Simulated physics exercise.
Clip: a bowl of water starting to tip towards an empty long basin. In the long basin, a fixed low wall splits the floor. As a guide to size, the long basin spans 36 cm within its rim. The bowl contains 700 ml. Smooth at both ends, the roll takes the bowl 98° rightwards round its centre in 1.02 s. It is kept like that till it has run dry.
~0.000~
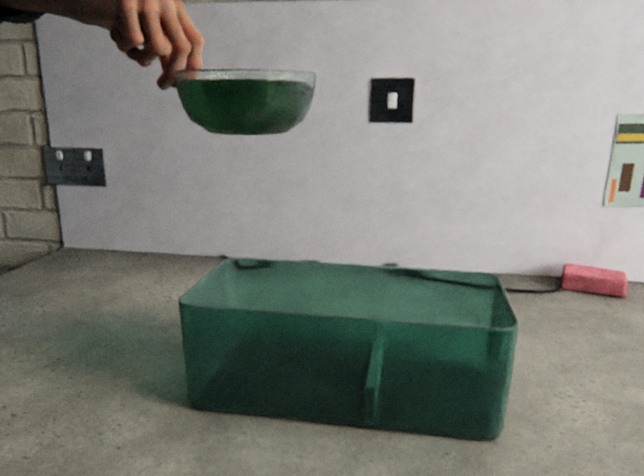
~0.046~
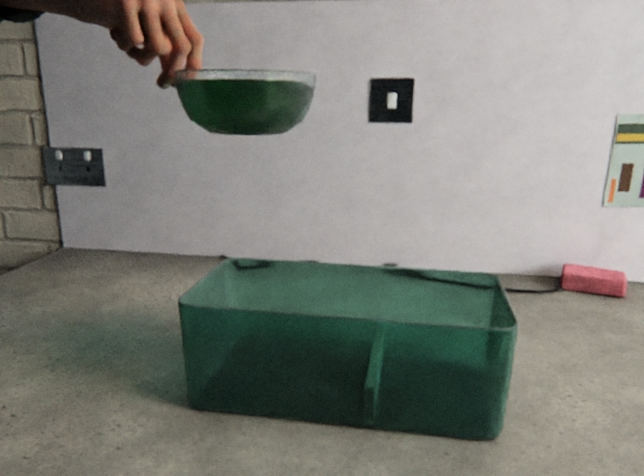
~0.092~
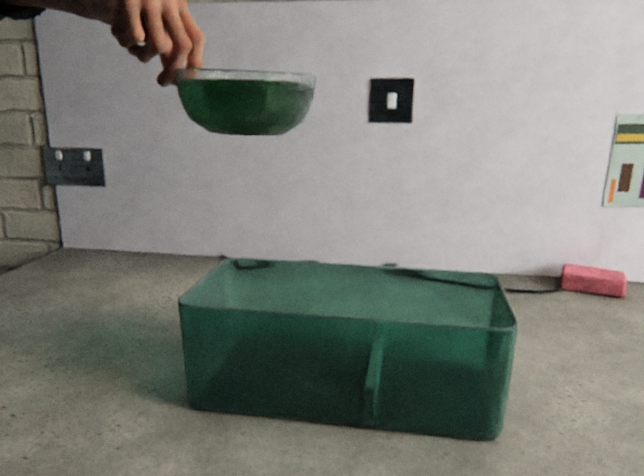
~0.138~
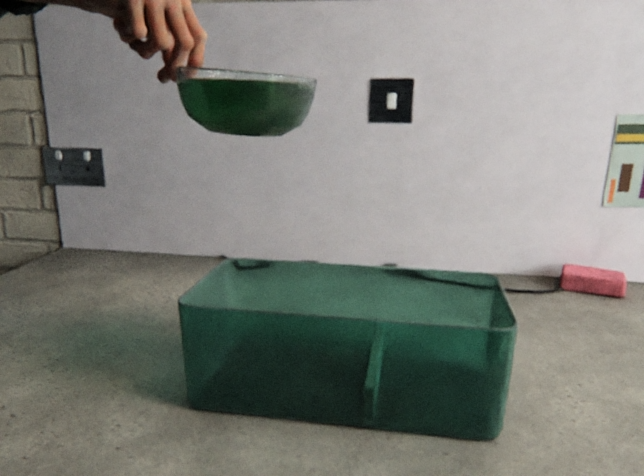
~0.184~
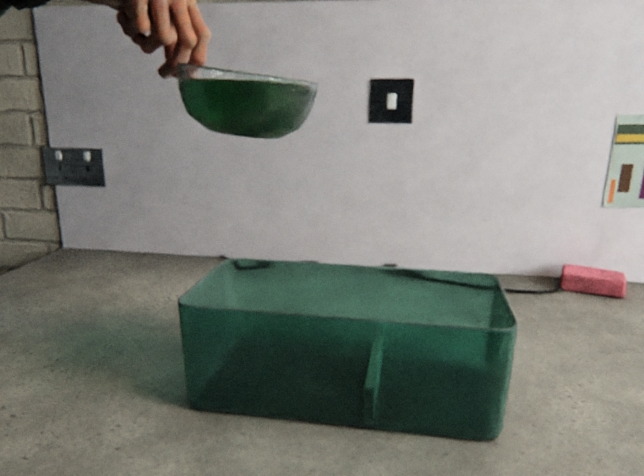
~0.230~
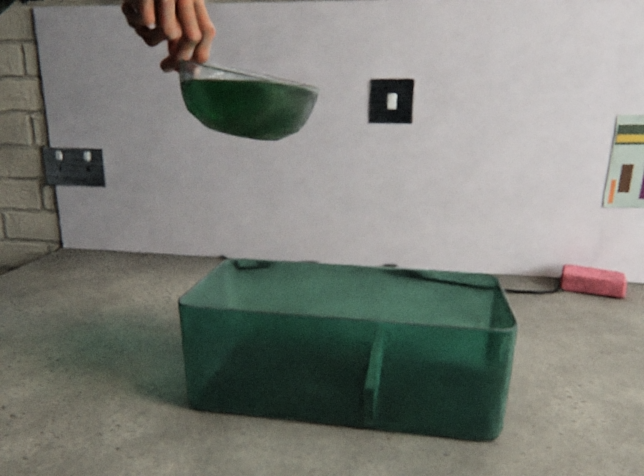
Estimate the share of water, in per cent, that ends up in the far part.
About 59 per cent.
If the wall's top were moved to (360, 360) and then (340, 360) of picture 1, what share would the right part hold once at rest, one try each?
Some 70 in a hundred, then some 80 in a hundred.
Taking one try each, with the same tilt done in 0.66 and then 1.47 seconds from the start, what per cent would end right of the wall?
Roughly 50 per cent the first time and 60 per cent the second.
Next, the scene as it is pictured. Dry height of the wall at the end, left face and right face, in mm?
Noted: Left near 34 mm, right near 24 mm.
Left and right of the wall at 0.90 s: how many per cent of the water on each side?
24 per cent left and 58 right, roughly.
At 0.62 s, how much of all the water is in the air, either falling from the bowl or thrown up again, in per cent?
Near 48 per cent at that time.
By 0.62 s the tilt is 65° and 40 per cent is still to pour, 5 is left of the wall and 7 right of it.
By 0.90 s the tilt is 95° and 4 per cent is still to pour, 25 is left of the wall and 59 right of it.
By 1.20 s the tilt is 98° and 0 per cent is still to pour, 39 is left of the wall and 59 right of it.
By 1.52 s the tilt is 98° and 0 per cent is still to pour, 39 is left of the wall and 59 right of it.
At rest 39 per cent lies left of the wall, 59 right of it and 1 outside.
